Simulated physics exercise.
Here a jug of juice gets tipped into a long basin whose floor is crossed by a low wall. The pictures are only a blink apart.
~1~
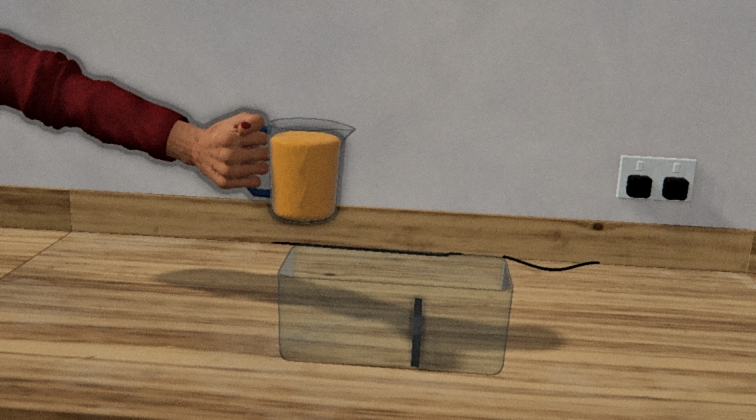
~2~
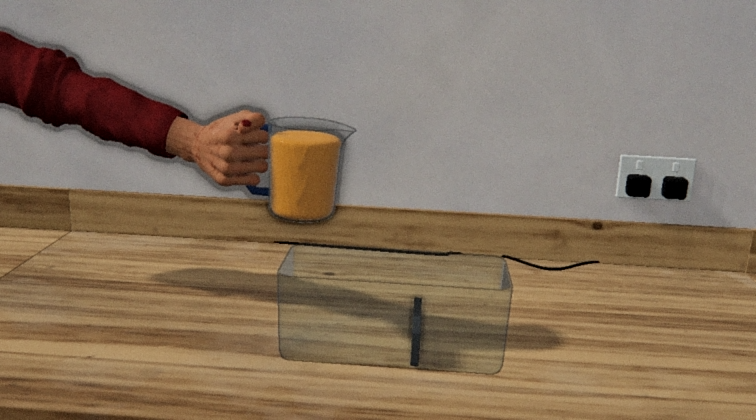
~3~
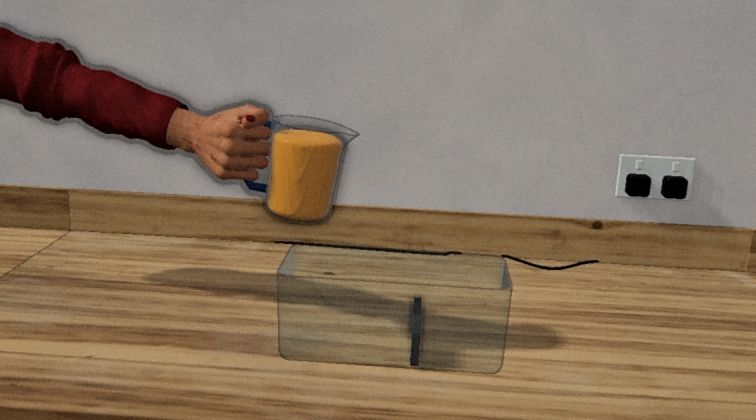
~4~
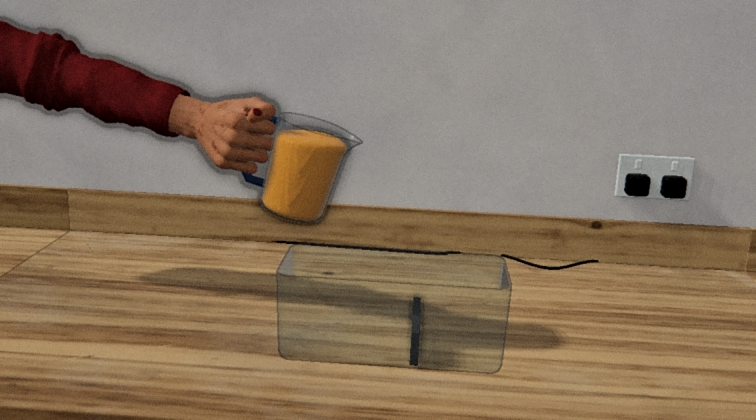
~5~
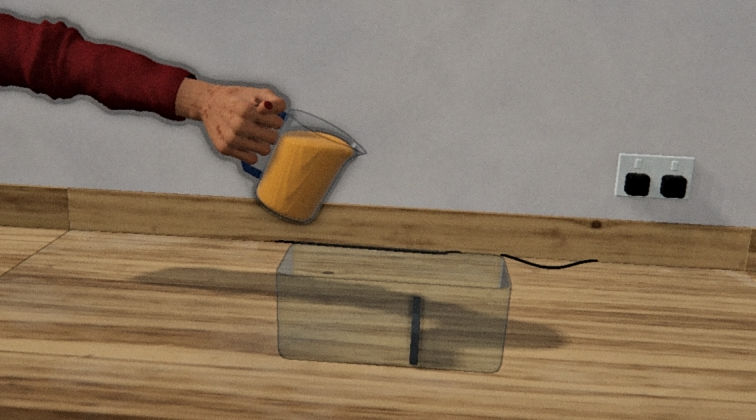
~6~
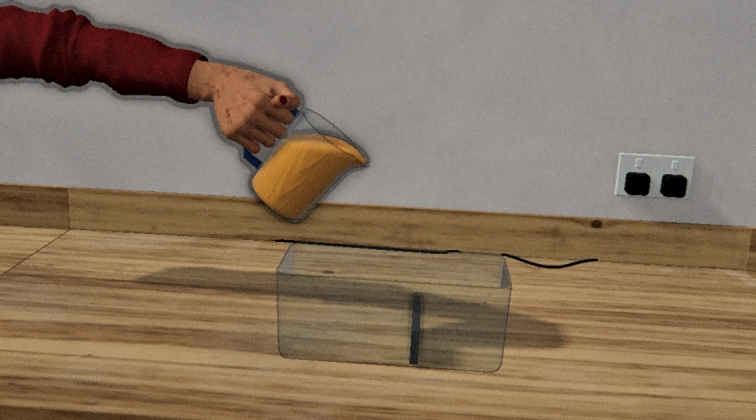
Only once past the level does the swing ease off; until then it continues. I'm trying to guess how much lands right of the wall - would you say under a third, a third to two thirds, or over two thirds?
I would say under a third.
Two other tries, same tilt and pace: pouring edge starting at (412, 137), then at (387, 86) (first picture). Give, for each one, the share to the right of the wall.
90 %, then 70 %.
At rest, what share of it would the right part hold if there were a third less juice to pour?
I'd put it at some 5 %.
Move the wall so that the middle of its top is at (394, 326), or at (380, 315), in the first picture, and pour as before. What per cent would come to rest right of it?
It works out to around 45 per cent for the first and around 70 per cent for the second.
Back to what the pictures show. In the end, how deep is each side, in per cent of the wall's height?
On the left 50 %, on the right 0 %.
A moment on, the jug is tipped right over and 52 per cent is still to pour, 22 is left of the wall and 1 right of it.
Next, the jug is tipped right over and 12 per cent is still to pour, 71 is left of the wall and 2 right of it.
Then the jug is tipped right over and 1 per cent is still to pour, 89 is left of the wall and 4 right of it.
Later the jug is tipped right over and 0 per cent is still to pour, 92 is left of the wall and 5 right of it.
At rest 92 per cent lies left of the wall, 5 right of it and 3 outside.
